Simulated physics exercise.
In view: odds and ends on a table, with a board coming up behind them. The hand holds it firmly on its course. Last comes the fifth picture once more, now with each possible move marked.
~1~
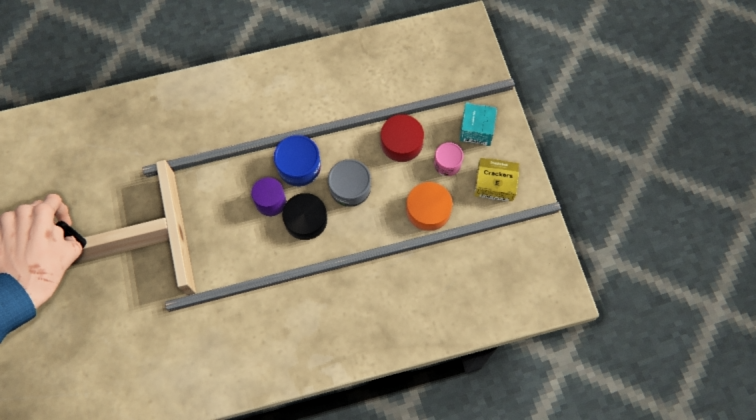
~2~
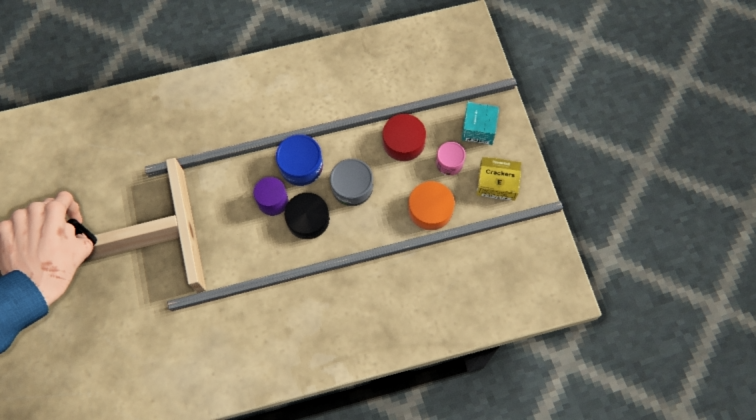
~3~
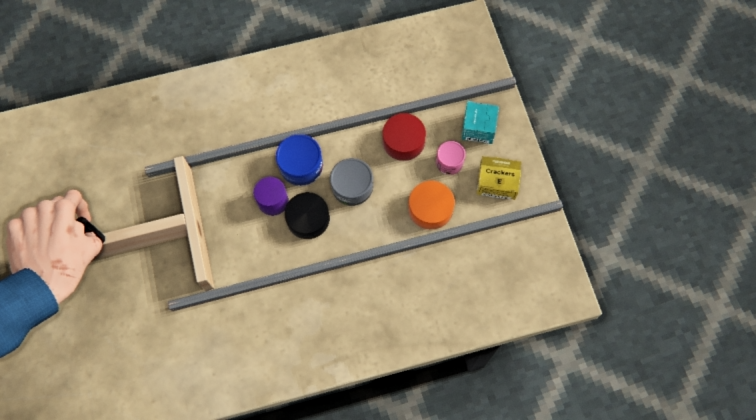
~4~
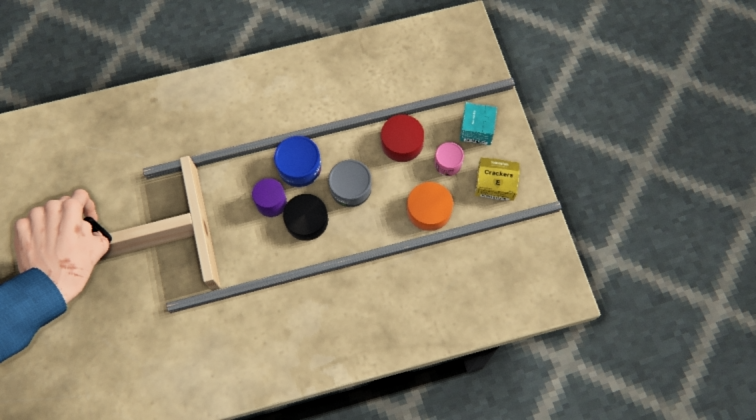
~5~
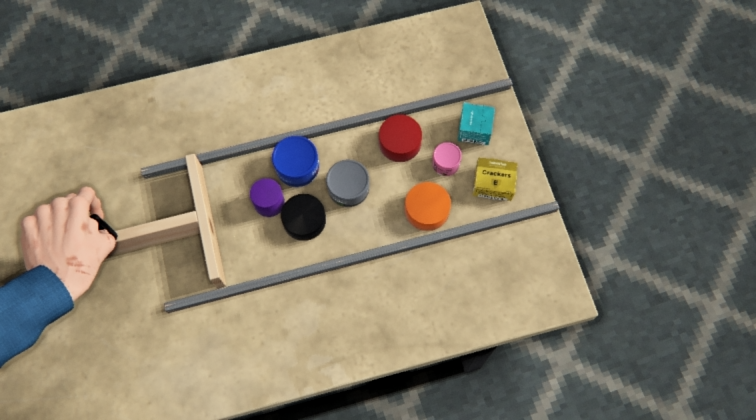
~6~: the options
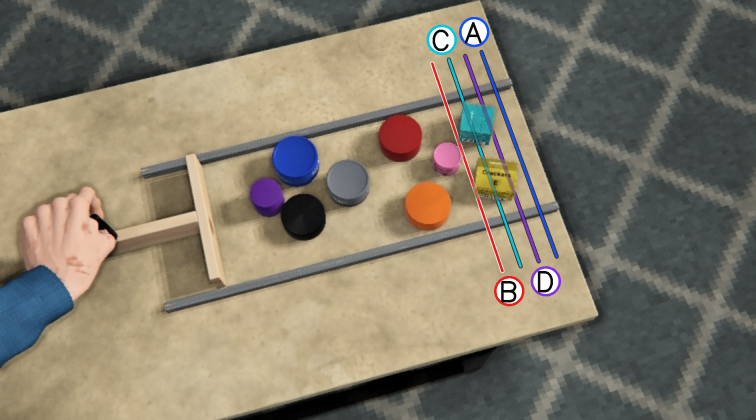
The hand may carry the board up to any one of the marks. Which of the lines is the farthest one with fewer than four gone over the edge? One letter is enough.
As far as mark B.
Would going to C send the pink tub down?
Yes.
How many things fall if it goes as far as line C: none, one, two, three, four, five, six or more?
Five.
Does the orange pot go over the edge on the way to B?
By then, no.
On the copy, A at (517, 149); B at (466, 162); C at (483, 158); D at (500, 153).
On B. First, board (297, 191); blue tub (316, 152); black tin (333, 221).
Then, board (392, 167); yellow packet (505, 178); turquoise packet (486, 122).
Finally, board (464, 149); turquoise packet over the edge; pink tub over the edge; three fallen.
By contrast, A drops eight; C drops five; D drops six.
